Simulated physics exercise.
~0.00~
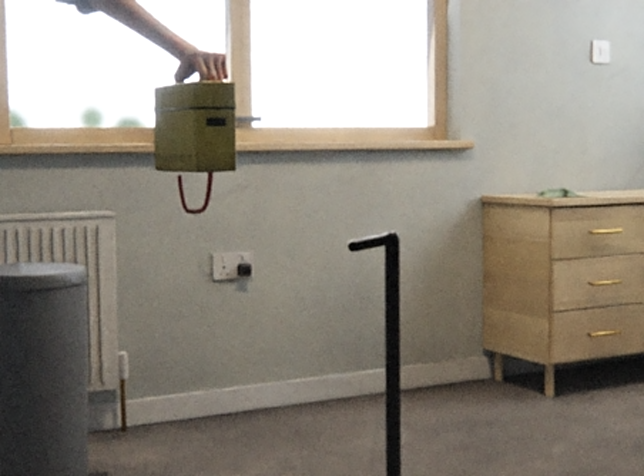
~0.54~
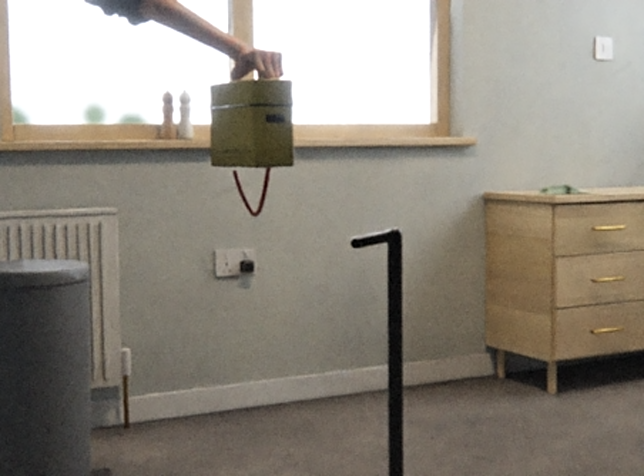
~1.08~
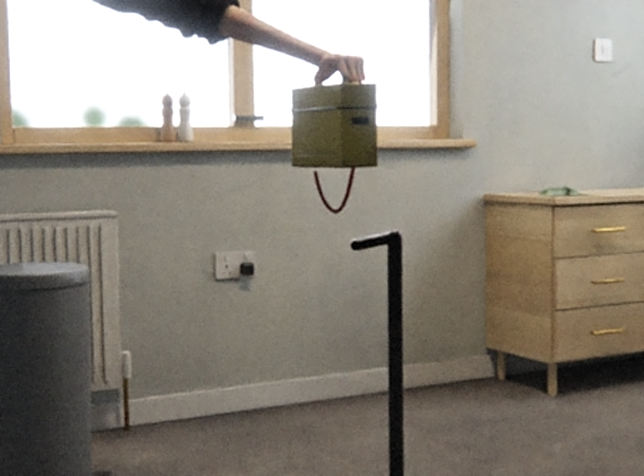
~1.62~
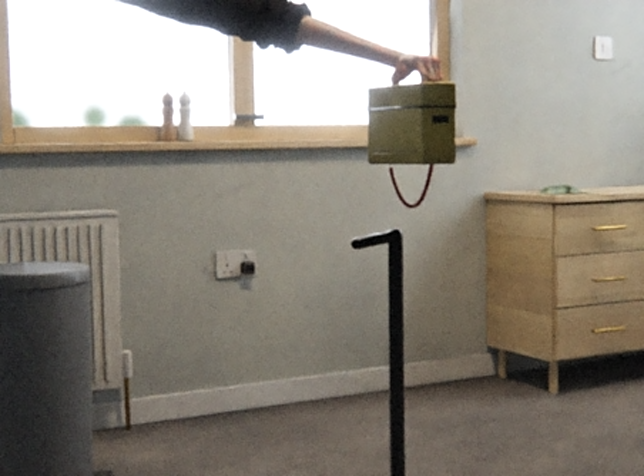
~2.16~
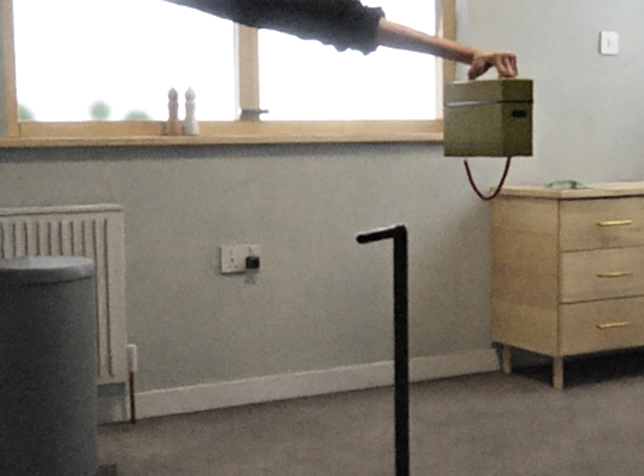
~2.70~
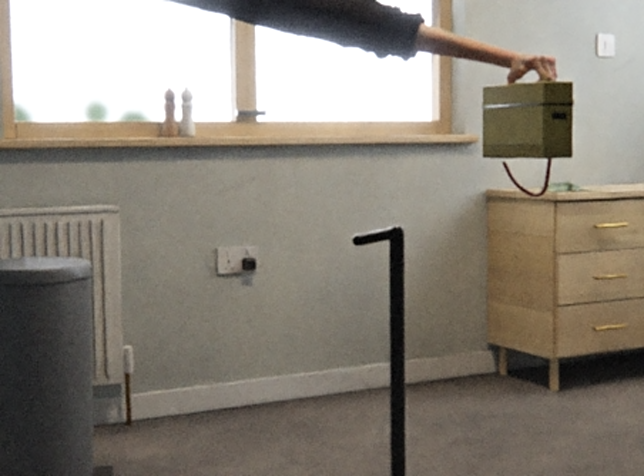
Olive-yellow case with a dangling red loop moving right in a person's hand, passing above a black hooked post and clearing it.
